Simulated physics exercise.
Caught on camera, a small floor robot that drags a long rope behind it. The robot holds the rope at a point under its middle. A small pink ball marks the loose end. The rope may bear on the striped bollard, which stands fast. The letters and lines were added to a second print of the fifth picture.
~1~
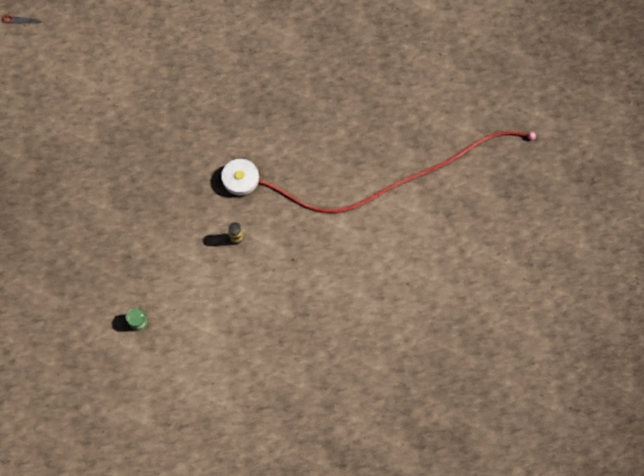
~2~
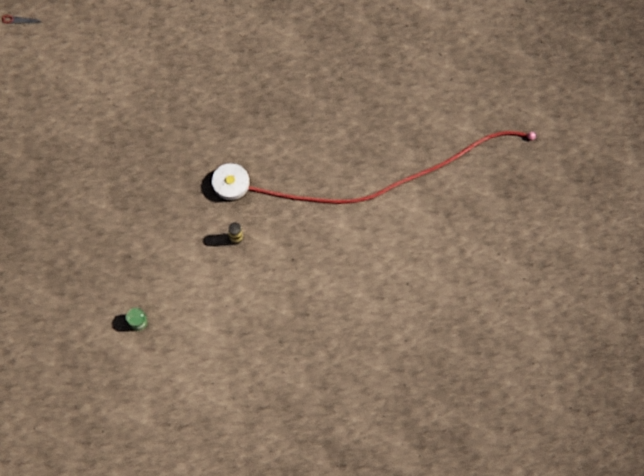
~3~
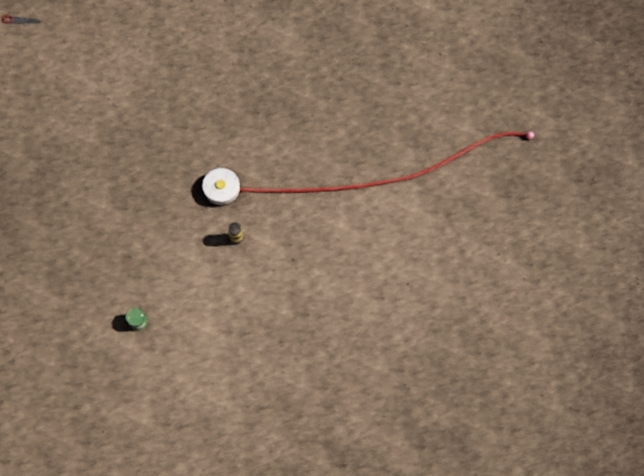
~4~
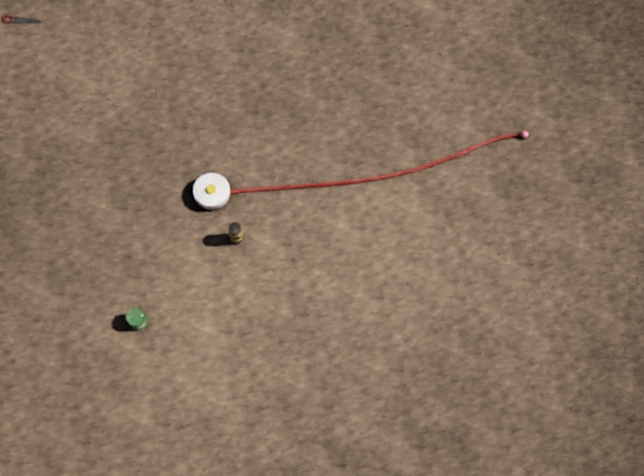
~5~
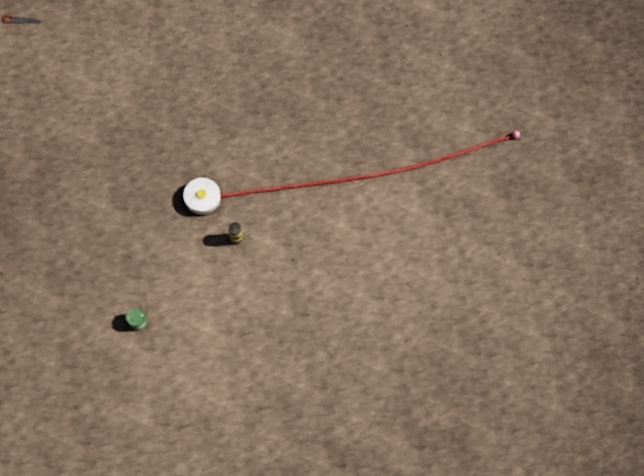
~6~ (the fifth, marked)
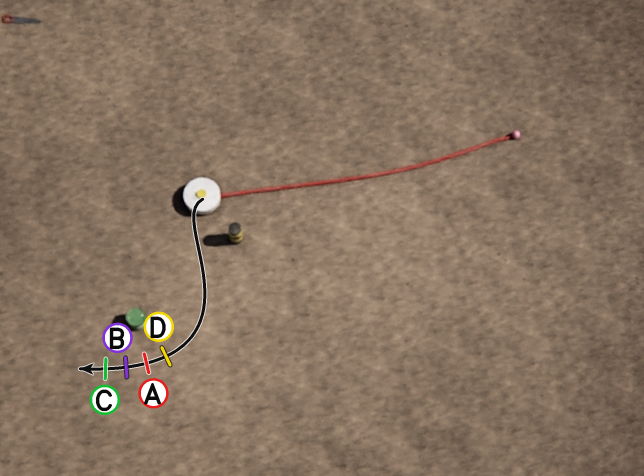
The clip opens on a round white robot with a curving red rope trailing to its right, above a small dark bollard and a green pot on brown ground. The robot creeps left and slightly downward, drawing the rope's bends nearly straight. Then the rope's far end slides left after it.
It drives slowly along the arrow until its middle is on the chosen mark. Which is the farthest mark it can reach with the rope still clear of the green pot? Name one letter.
Up to mark C.
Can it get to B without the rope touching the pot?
Yes.
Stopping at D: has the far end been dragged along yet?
Yes.
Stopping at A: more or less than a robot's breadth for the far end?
More.
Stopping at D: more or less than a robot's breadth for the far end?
By then, more.
On the marked copy, A at (146, 363); B at (126, 367); C at (106, 369); D at (166, 356); the route from (203, 199) via (201, 320) to (80, 369).
Following C. Soon after the start, robot (203, 272), middle of the rope (335, 186), free end (486, 143).
Later, robot (178, 347), middle of the rope (266, 220), free end (414, 164).
In the end, robot (105, 367), middle of the rope (222, 245), free end (366, 181); only the bollard has been touched, if anything.
As for the rest, A is safe but short; B is safe but short; D is safe but short.
